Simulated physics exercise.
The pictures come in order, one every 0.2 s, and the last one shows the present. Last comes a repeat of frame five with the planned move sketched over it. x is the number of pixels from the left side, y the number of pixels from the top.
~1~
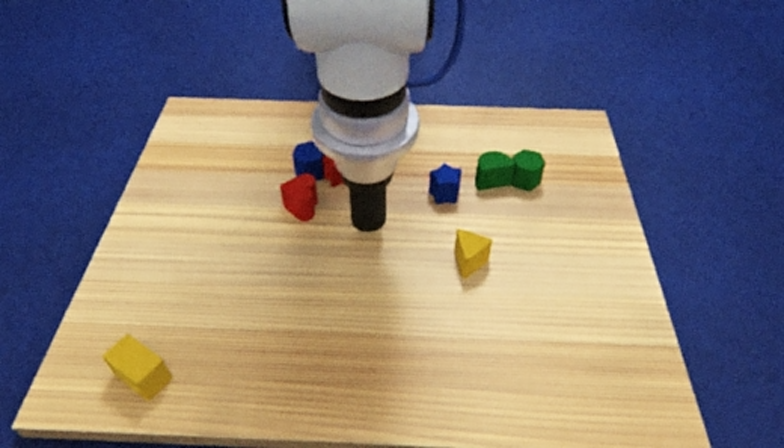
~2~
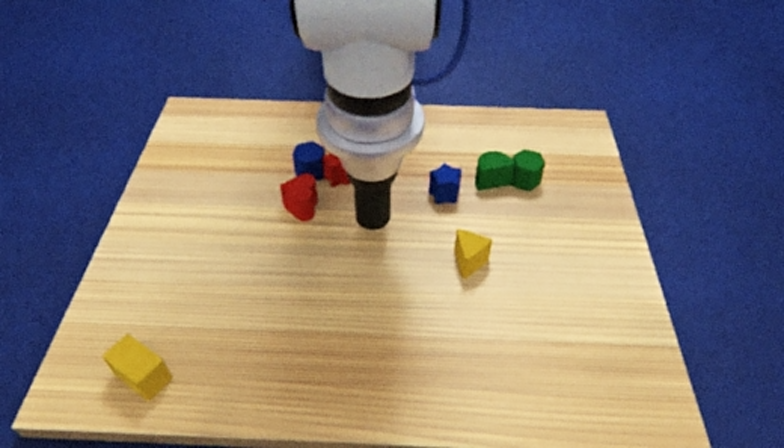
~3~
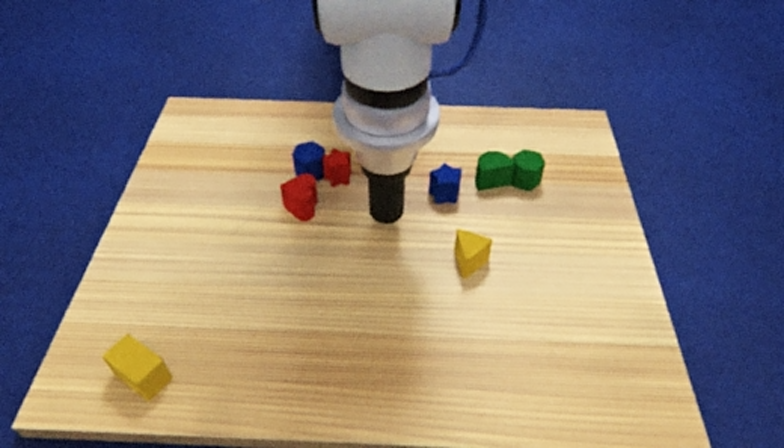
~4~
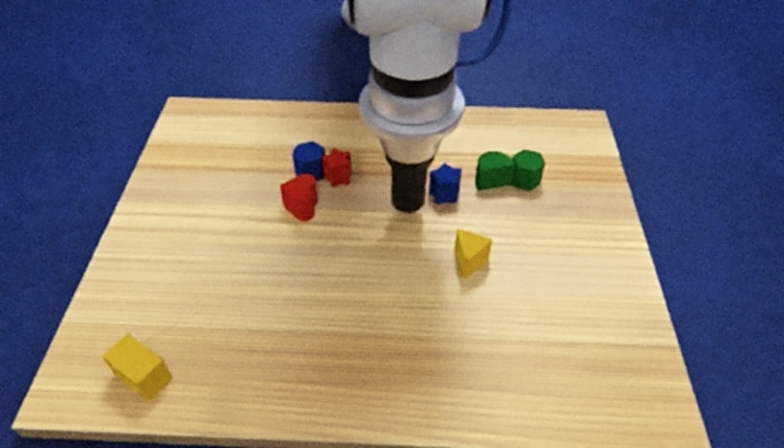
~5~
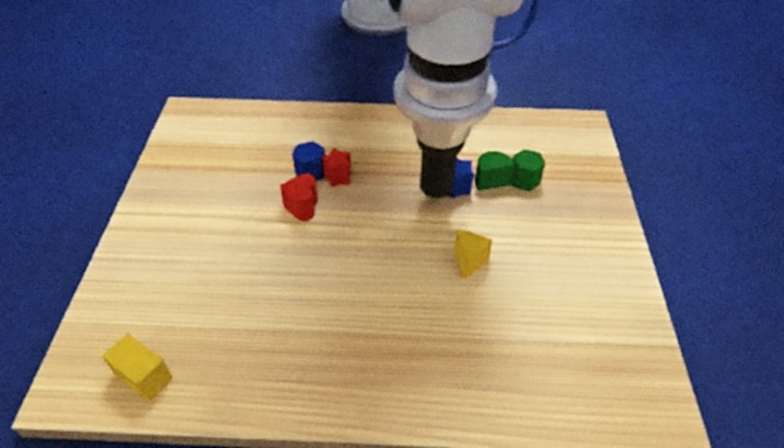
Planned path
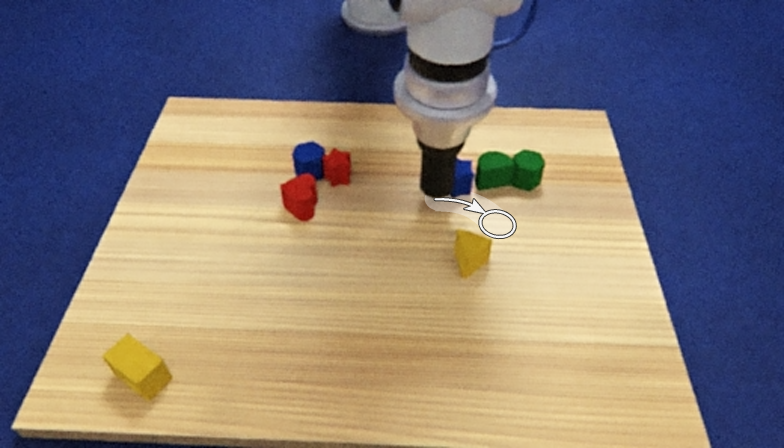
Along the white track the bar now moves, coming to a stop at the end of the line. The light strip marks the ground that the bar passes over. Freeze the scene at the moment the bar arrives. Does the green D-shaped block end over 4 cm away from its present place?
No - that is not the case.
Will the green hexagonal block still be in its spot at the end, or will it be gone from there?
The result: It moves.
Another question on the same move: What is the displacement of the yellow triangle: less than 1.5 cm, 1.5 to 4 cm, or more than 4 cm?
Travels under 1.5 cm.
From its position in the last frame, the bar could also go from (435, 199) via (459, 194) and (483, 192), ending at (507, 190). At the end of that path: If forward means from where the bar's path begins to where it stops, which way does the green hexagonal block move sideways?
Leftward.
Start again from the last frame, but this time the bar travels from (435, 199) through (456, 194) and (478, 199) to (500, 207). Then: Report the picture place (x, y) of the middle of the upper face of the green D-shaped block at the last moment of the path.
Around pixel (526, 151).
Drawn move, from (435, 199) through (459, 201) and (481, 210) to (497, 224).
The first path, step by step. Halfway along, bar at (472, 192); blue star-shaped block at (485, 166), turned 25° anticlockwise; green D-shaped block at (509, 155), turned 25° anticlockwise; green hexagonal block at (544, 154), turned 20° clockwise.
At the end, bar at (500, 212); blue star-shaped block at (487, 167), turned 35° anticlockwise; yellow triangle still; green D-shaped block at (509, 155), turned 30° anticlockwise; green hexagonal block at (544, 154), turned 20° clockwise.
